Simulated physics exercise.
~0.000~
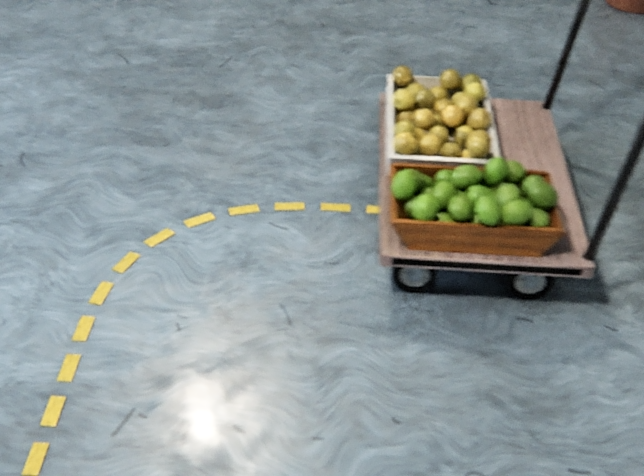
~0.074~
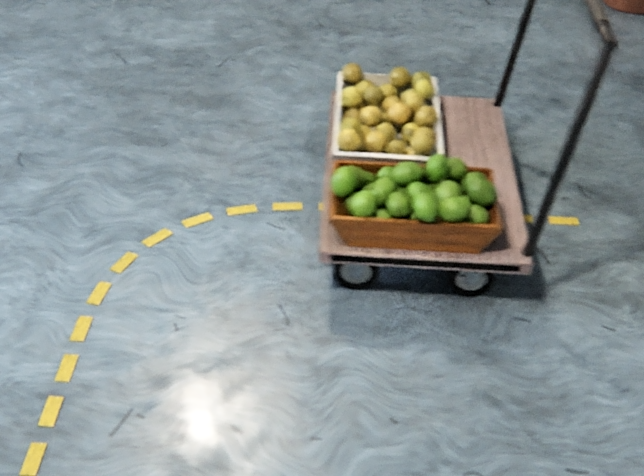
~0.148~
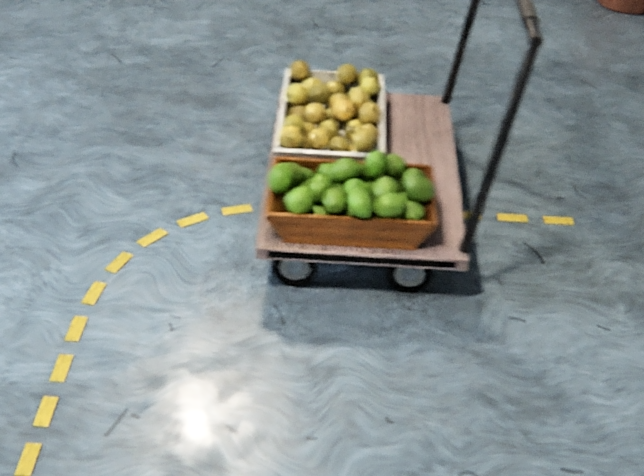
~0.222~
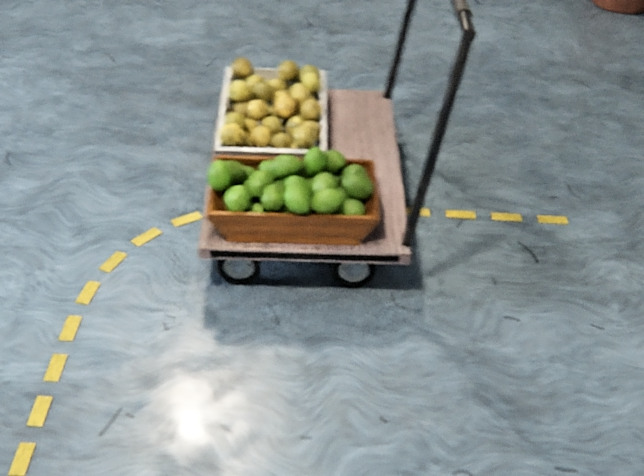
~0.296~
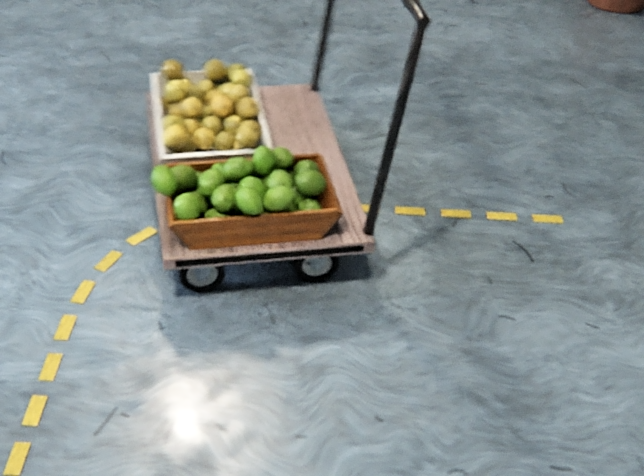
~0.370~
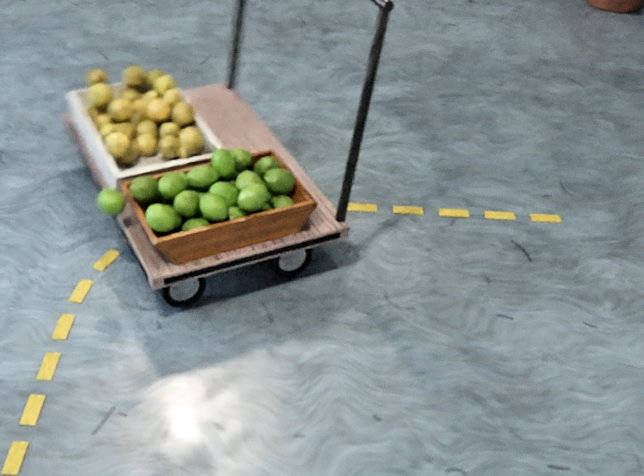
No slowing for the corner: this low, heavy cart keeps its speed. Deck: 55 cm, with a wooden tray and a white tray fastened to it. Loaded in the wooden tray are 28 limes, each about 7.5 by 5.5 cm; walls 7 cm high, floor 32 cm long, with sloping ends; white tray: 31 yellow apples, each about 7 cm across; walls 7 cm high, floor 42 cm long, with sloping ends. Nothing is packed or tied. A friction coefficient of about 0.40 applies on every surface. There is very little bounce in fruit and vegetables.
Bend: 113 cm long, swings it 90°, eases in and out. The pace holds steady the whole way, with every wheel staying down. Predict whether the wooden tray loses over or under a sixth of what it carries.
The share lost is smaller than one sixth.
After 0.44 s, the wooden tray is down by 1 of 28 and the white tray is down by 1 of 31.
After 0.55 s, the wooden tray is down by 1 of 28 and the white tray is down by 5 of 31.
After 0.71 s, the wooden tray is down by 1 of 28 and the white tray is down by 8 of 31.
Final count (at 1.17 s), the wooden tray is down by 2 of 28 and the white tray is down by 10 of 31. Asked share, 2 of 28, 7 per cent.
